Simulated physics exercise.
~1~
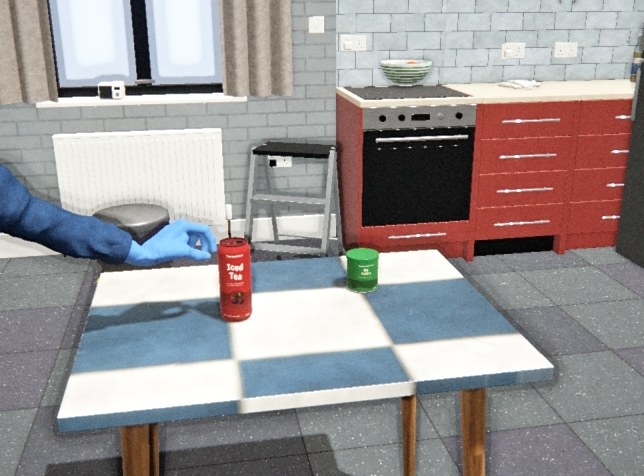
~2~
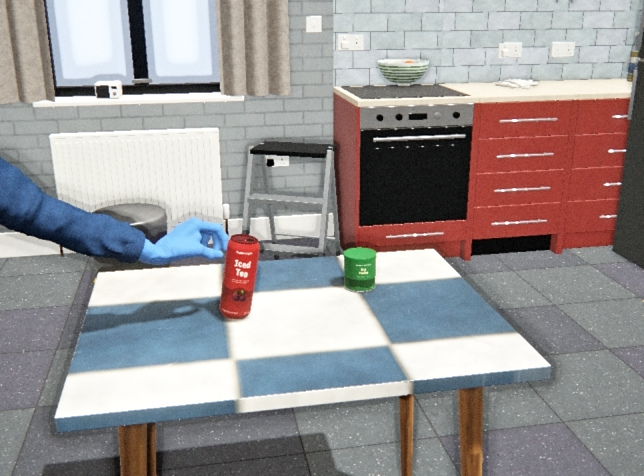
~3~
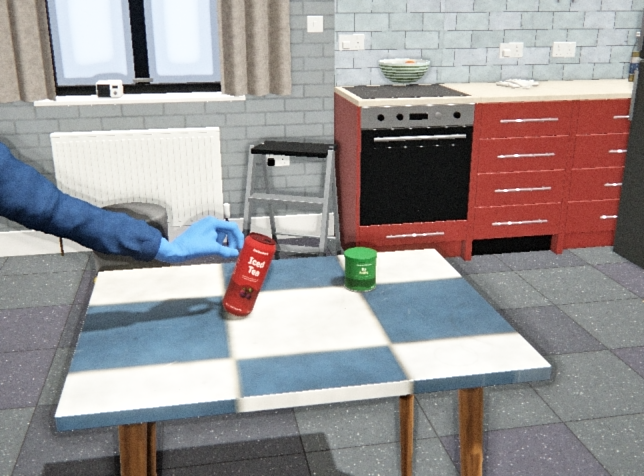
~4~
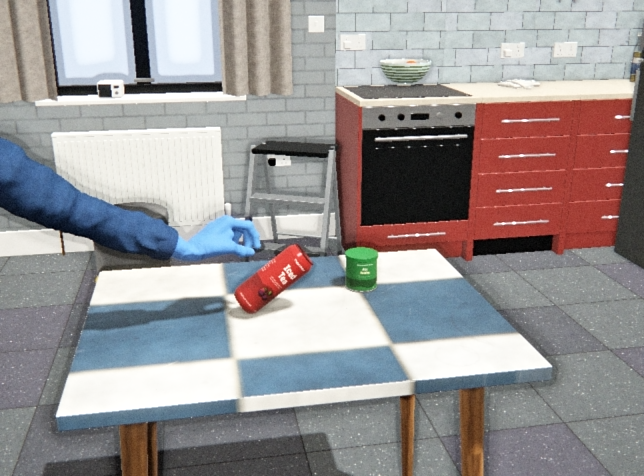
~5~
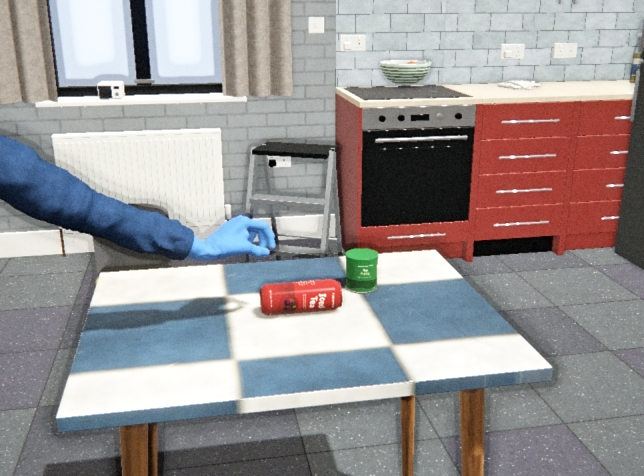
In a kitchen, a blue-gloved hand pushes a red can rightward until it tips onto its side beside a green tin.
